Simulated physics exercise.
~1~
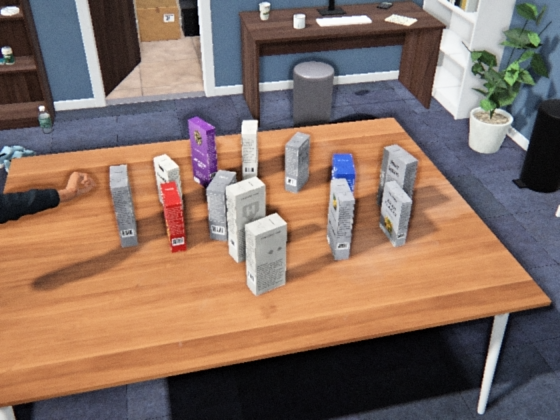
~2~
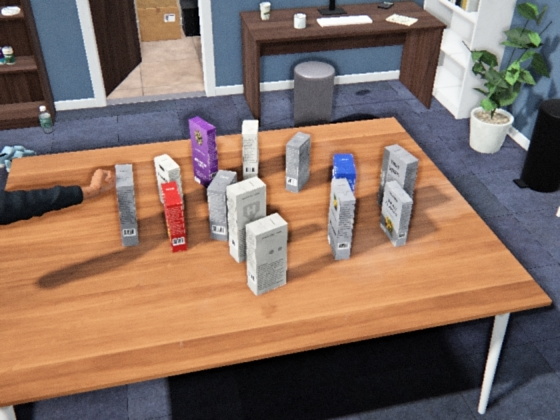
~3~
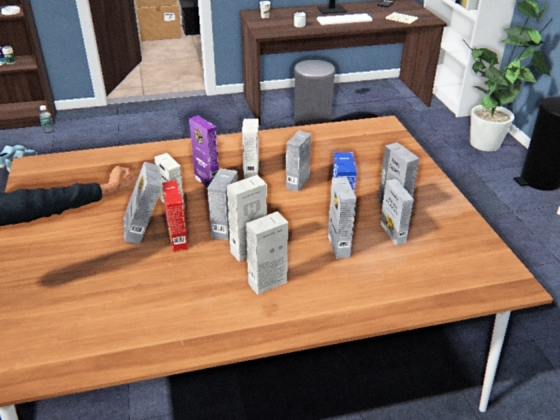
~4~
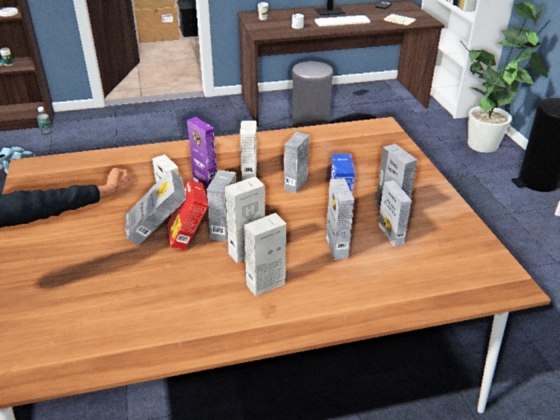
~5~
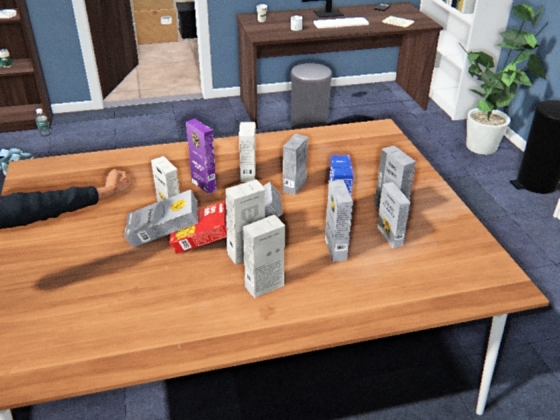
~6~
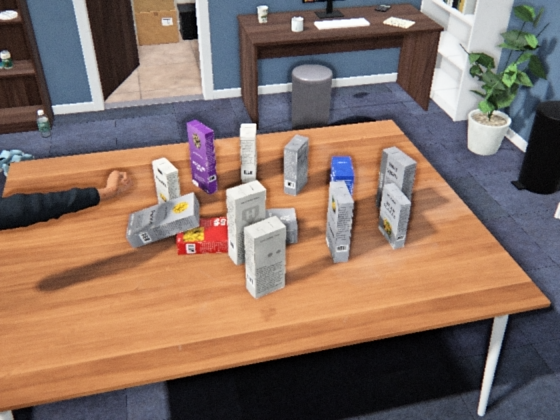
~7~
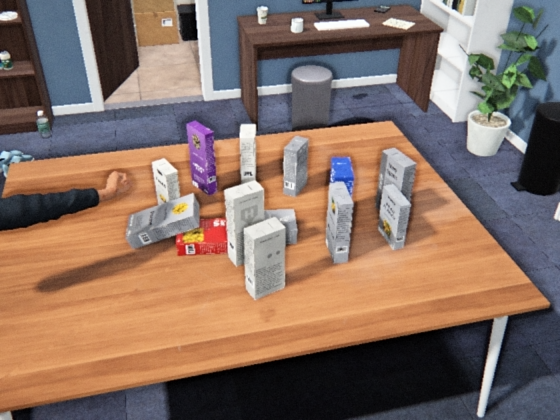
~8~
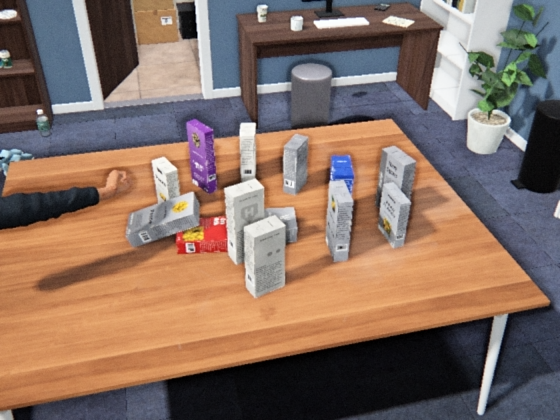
The footage shows a hand tipping a gray box at the left of a group of boxes standing on a wooden table; it topples right into a red box, which knocks over another gray one, and the three end up fallen while the purple, blue and remaining boxes stay standing.
